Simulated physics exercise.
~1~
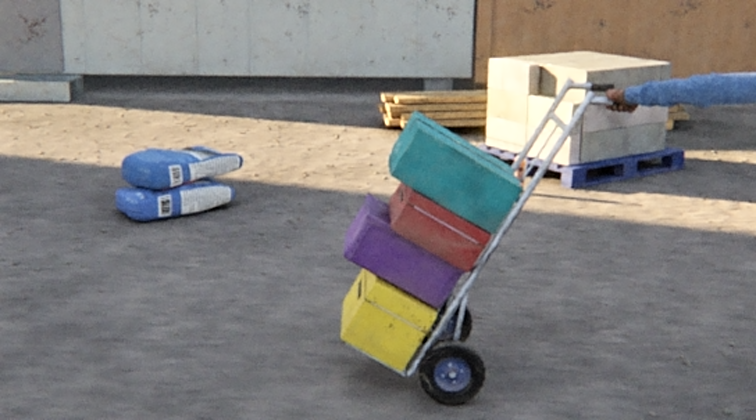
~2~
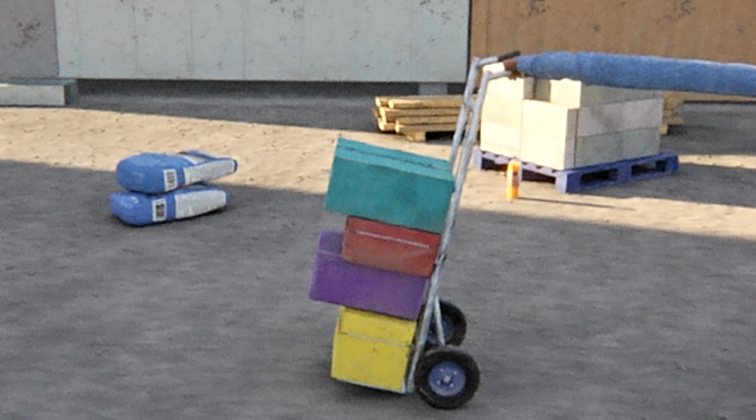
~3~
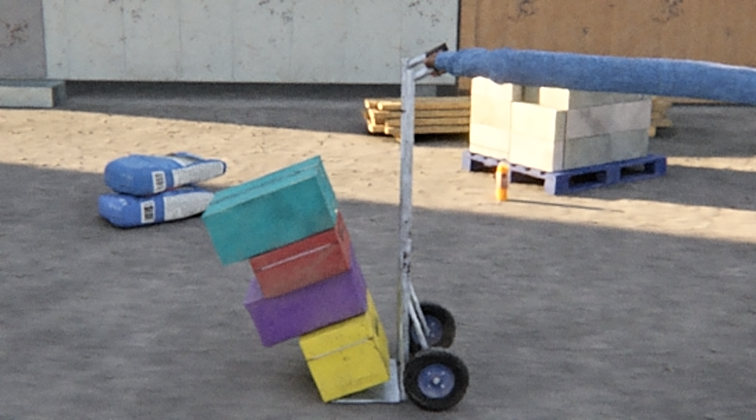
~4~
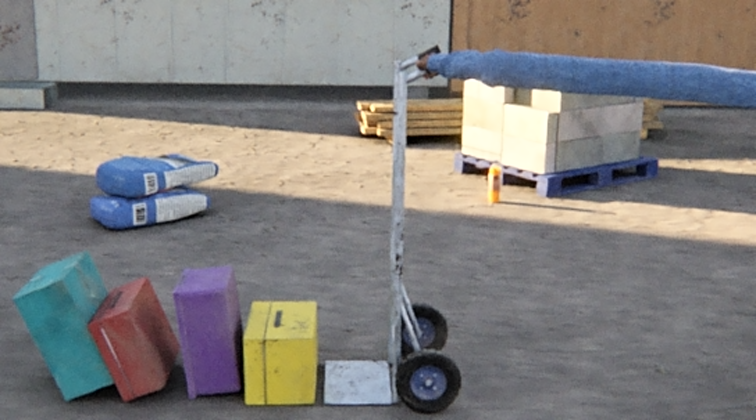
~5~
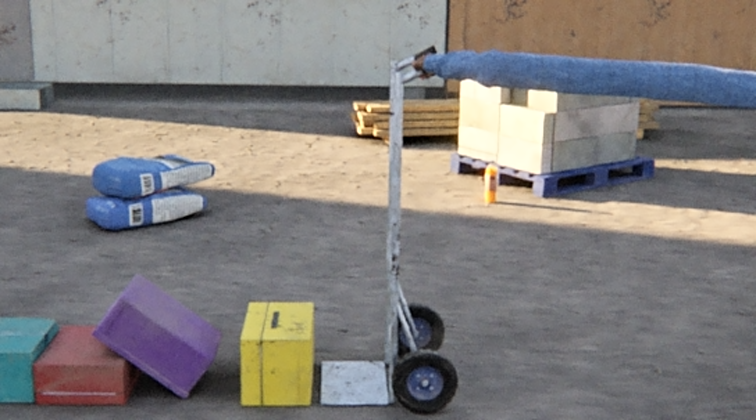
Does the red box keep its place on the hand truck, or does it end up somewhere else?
It ends up somewhere else. The red box falls forward off the stack and comes down on the ground to the left, between the turquoise and purple boxes.
A hand truck leaning back with a stack of yellow, purple, red and turquoise boxes is swung upright by a blue-sleeved arm on a paved yard. As the truck reaches vertical and stops, the whole stack tilts forward to the left, away from the frame. The upper three boxes tumble off and land in a row on the ground, while the yellow one tips onto its side just ahead of the toe plate. The turquoise and red boxes settle flat at the far left, with the purple one slanted against the red, as the arm still holds the truck upright.
